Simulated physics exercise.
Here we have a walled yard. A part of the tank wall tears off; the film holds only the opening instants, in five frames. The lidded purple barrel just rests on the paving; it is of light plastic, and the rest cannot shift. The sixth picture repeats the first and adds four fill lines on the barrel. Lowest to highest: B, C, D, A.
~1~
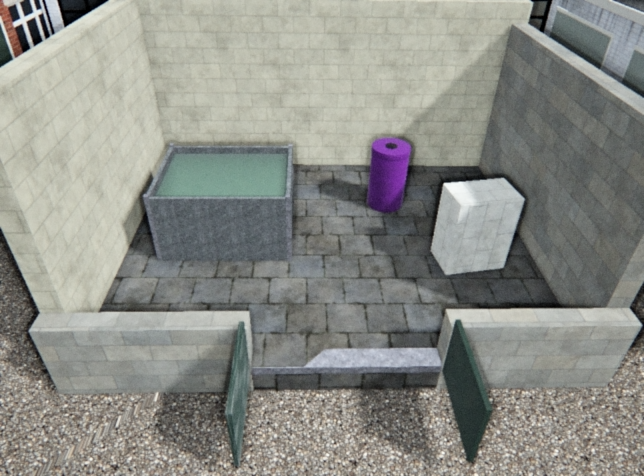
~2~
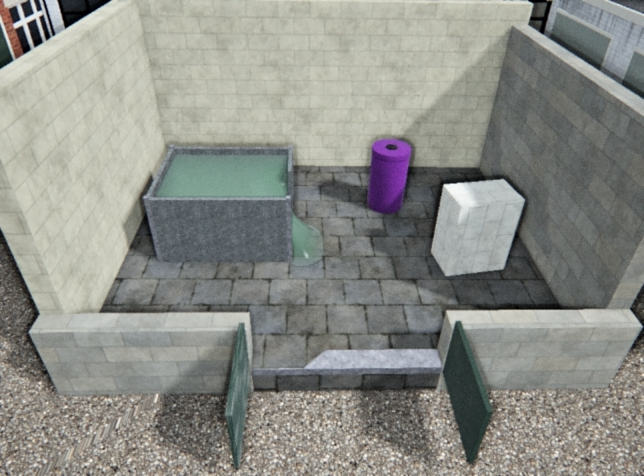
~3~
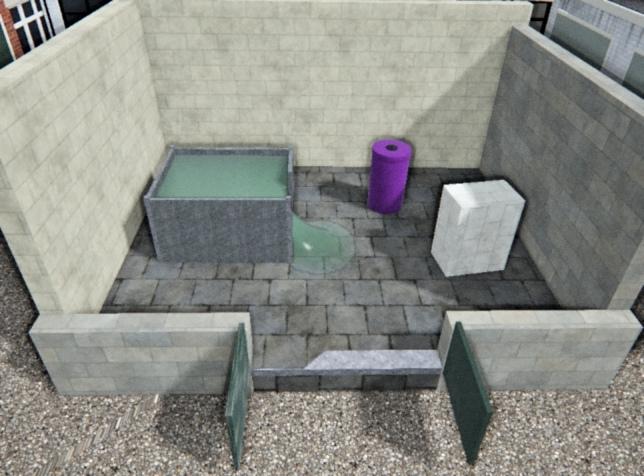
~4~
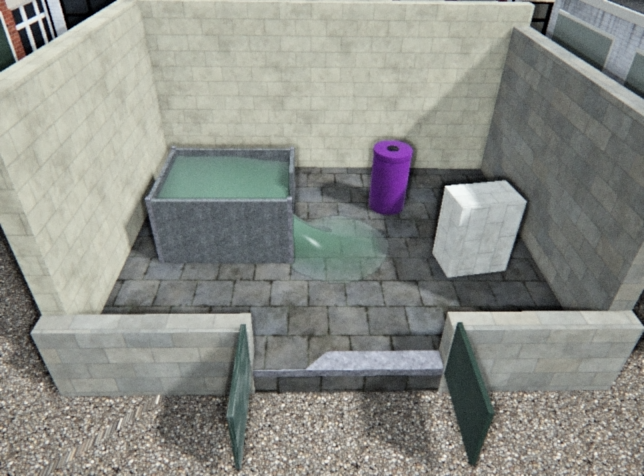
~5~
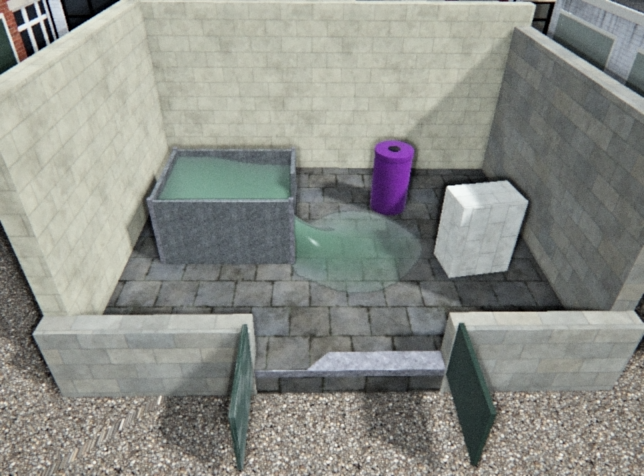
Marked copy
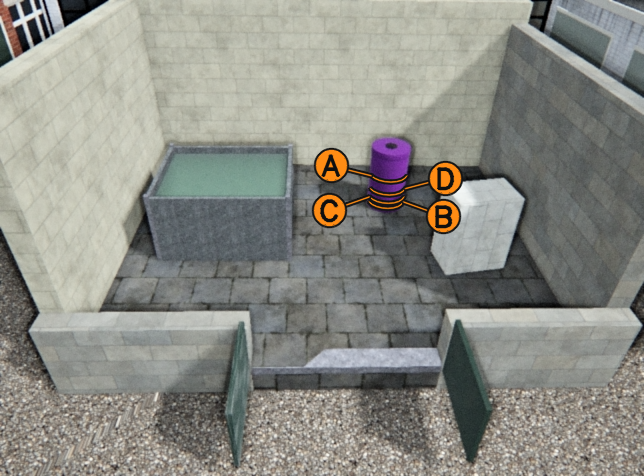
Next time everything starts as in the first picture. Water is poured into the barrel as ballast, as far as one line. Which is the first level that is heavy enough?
The limit is C.
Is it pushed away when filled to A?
No, not at all.
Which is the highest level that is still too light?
It is B.
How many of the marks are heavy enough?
Three of the four.
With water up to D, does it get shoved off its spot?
No, that is safe.
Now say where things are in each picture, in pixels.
Lid of the purple barrel at (391, 146); tank full, its middle at (226, 175); open gate at (348, 314), in the first frame.
In the second frame, 2 % of the ground under water, its edge towards the barrel at (315, 232).
In the third frame, 4 % of the ground under water, its edge towards the barrel at (342, 230).
In the fourth frame, 7 % of the ground under water, its edge towards the barrel at (351, 219).
Lid of the purple barrel at (394, 149); 12 % of the ground under water, its edge towards the barrel at (374, 216), in the fifth frame.
In orange, A at (390, 182); B at (387, 208); C at (388, 203); D at (389, 195); from the bottom up B, C, D, A.
With A, it does not move.
With B, it is pushed about its own width away.
With C, it shifts by a finger or two and stays.
With D, it does not move.
